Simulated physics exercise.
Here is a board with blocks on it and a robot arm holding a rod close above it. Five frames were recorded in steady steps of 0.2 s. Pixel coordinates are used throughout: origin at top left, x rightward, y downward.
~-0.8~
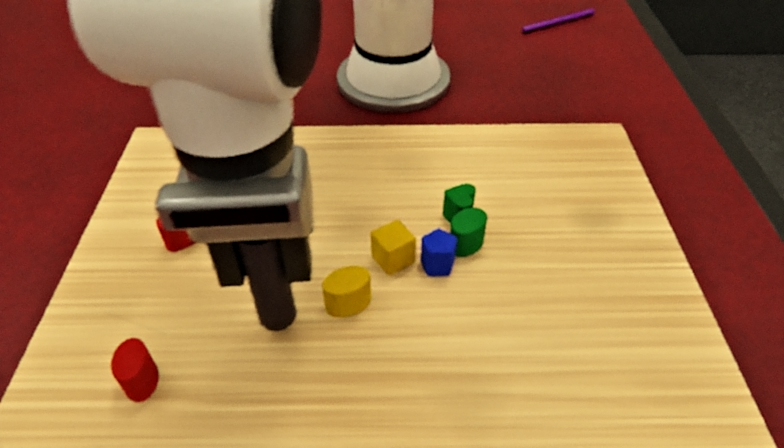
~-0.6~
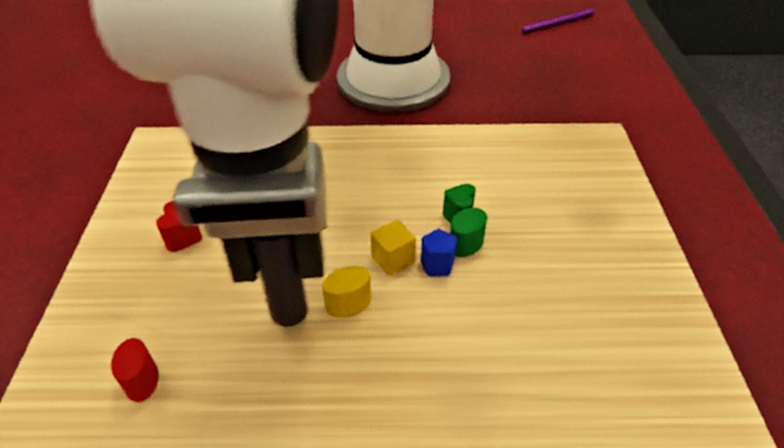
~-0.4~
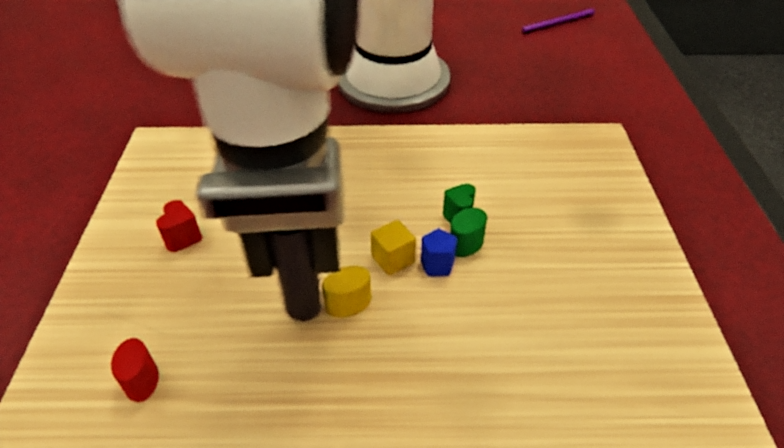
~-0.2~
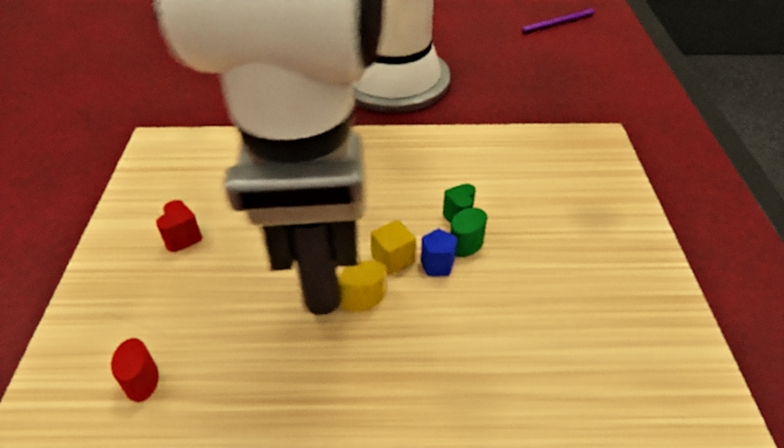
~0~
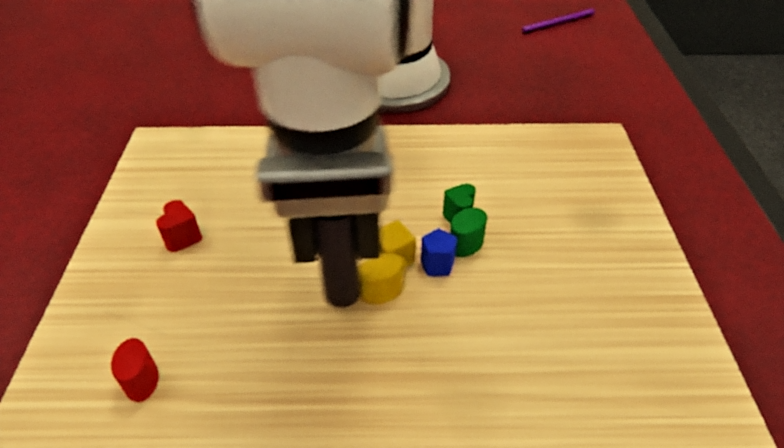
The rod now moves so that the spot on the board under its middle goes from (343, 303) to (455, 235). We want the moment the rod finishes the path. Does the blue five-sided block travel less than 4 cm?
Yes
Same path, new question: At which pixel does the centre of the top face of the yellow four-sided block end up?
I predict (414, 205).
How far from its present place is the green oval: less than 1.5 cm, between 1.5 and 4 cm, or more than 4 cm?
My estimate: In the 1.5 to 4 cm range.
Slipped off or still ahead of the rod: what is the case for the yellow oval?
It will get left beside or behind the rod.
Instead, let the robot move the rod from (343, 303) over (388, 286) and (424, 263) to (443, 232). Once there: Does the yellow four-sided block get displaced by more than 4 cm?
Short answer: No.
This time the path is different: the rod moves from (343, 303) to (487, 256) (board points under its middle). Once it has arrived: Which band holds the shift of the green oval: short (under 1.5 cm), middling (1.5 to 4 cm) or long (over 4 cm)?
The middle band: 1.5 to 4 cm.
On the path given first. One third of the way, rod (384, 268); yellow oval (425, 258), turned 55° clockwise; yellow four-sided block (397, 229), turned 15° anticlockwise; blue five-sided block (449, 241), turned 40° anticlockwise.
Two thirds of the way, rod (421, 246); yellow oval (440, 259); yellow four-sided block (413, 208), turned 85° anticlockwise; blue five-sided block (467, 243), turned 90° anticlockwise; green oval (472, 217).
At the end, rod (456, 225); yellow oval (440, 259), turned 120° clockwise; yellow four-sided block (414, 205), turned 90° anticlockwise; blue five-sided block (467, 243), turned 90° anticlockwise; green oval (495, 210), turned 20° clockwise.
